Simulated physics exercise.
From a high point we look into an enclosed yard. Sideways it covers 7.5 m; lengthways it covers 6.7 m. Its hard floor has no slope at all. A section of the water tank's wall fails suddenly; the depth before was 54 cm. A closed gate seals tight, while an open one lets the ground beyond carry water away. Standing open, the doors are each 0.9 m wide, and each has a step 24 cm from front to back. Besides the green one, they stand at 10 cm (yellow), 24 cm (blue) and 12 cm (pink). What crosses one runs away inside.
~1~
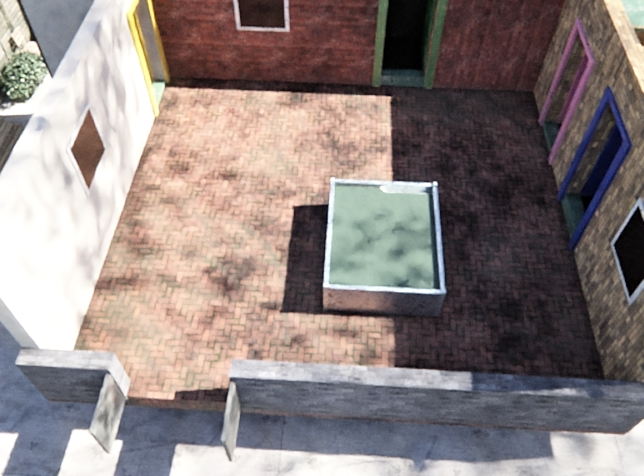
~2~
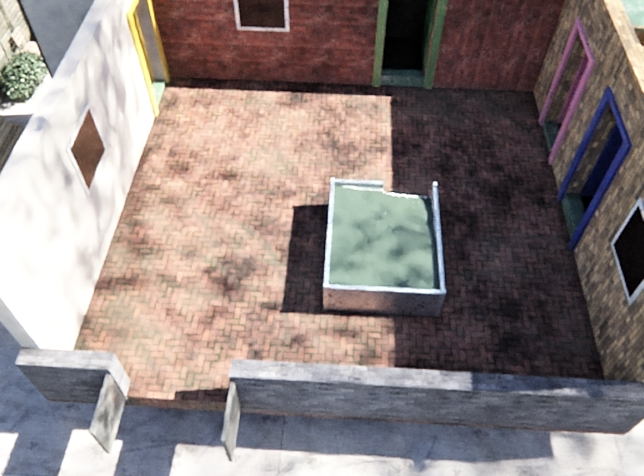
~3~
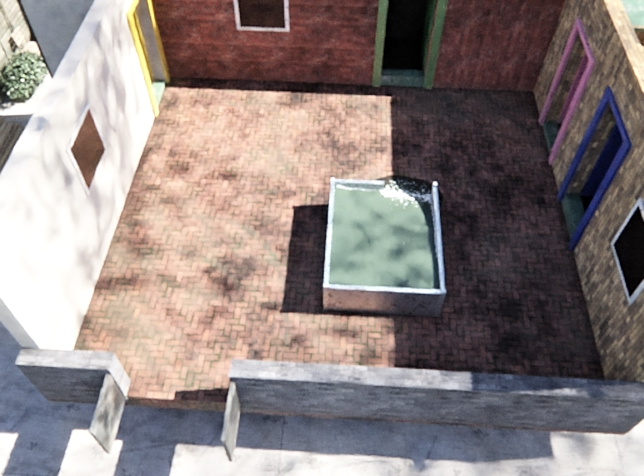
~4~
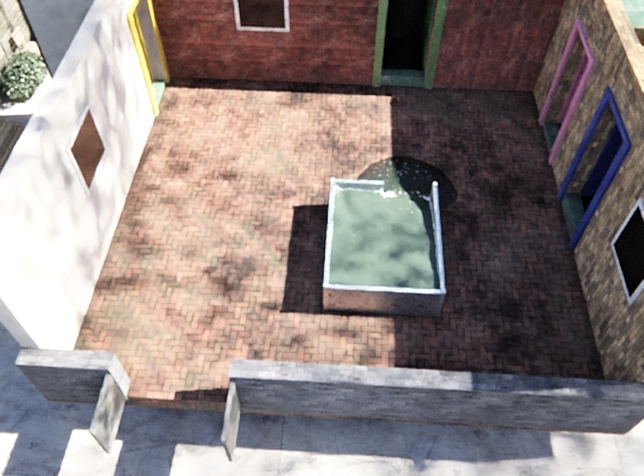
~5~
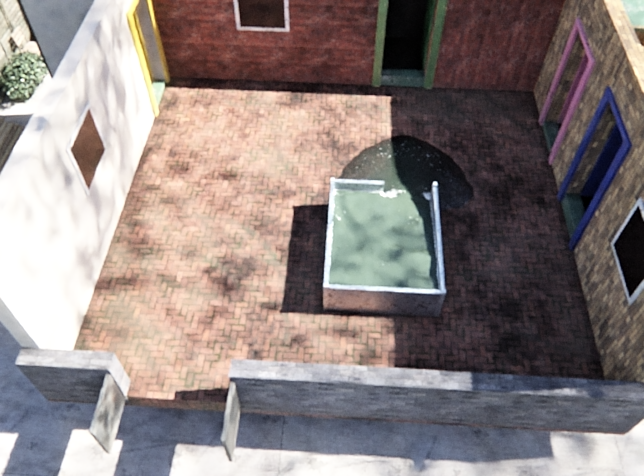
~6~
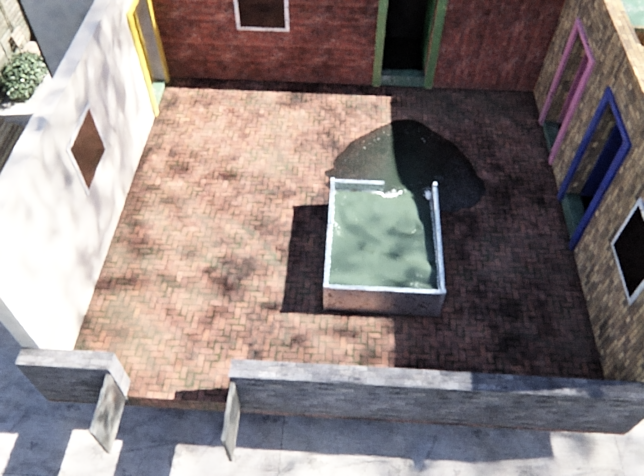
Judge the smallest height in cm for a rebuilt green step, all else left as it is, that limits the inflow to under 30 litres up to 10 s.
Roughly 12.5 cm at the least.
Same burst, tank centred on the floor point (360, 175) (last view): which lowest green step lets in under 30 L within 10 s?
That setup calls for roughly 24 cm.
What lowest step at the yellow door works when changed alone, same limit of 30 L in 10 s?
About 5.5 cm at yellow.
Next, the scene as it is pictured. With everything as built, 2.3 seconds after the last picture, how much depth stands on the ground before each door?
In cm: Green 16, yellow 0, blue 0, pink 8.
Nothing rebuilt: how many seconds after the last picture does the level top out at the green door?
Some 1.8 s, more or less.
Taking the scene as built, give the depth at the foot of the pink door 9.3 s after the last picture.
It comes to about 6.0 centimetres deep.
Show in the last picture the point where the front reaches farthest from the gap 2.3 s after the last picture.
Around (221, 80).
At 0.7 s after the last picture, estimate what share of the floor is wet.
I'd say near 20 percent is wet.
Then, 0.7 s after the last picture water covers 20 % of the floor, deepest (32 cm) near (409, 207); 14 cm at the green door, 0 litres in over its 24 cm step.
Then, 2.3 s after the last picture water covers 30 % of the floor, deepest (24 cm) near (529, 92); 16 cm at the green door, 0 litres in over its 24 cm step.
Then, 9.3 s after the last picture water covers 80 % of the floor, deepest (8 cm) near (502, 91); 6 cm at the green door, 0 litres in over its 24 cm step.
At the green door as built, the water peaked near 20 cm, 1.7 s after the last picture.
With a step of 10.5 cm, 53 litres would have come in within the 10 s; with 14 cm, 17 litres. So under 30 litres takes about 12.5 cm.
